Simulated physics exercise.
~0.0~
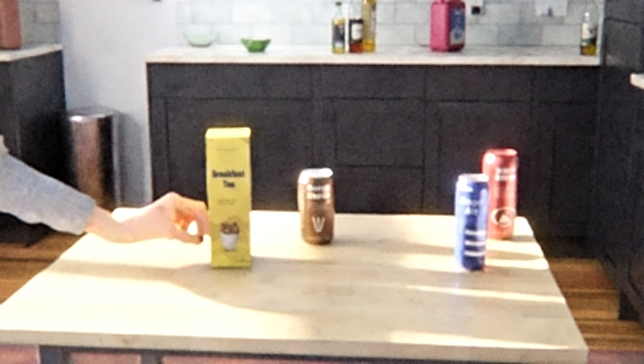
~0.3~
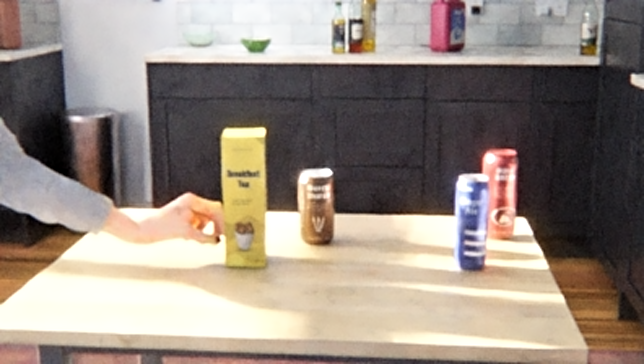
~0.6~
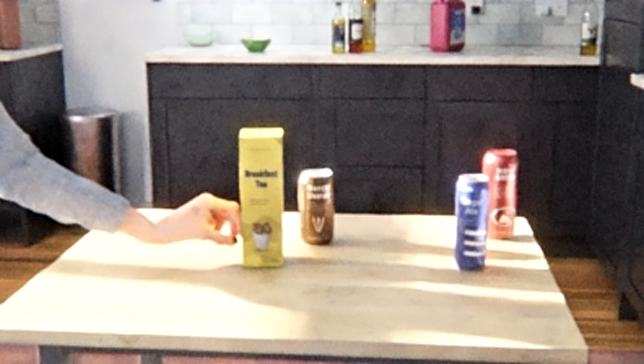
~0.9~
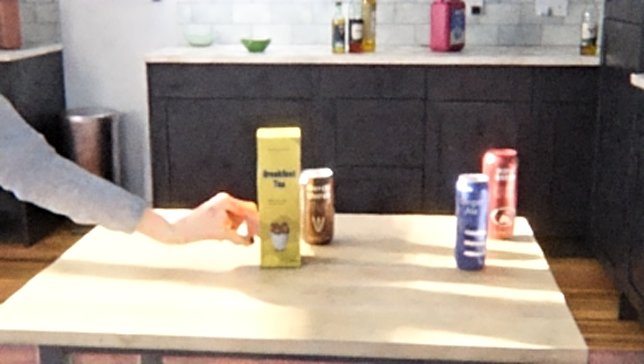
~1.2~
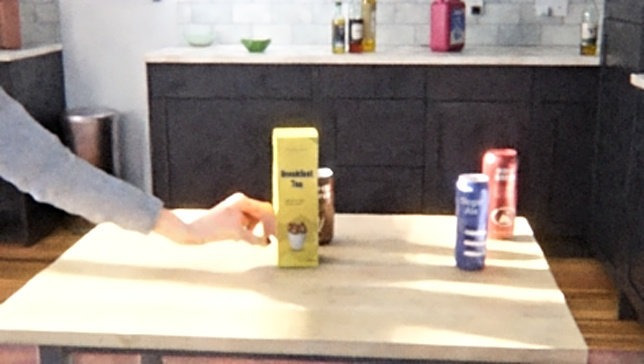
A hand reached in from the left and pushed an upright yellow carton steadily to the right across a table, past three cans that stayed put, until the carton stood partly in front of the brown can, still upright with the hand beside it.
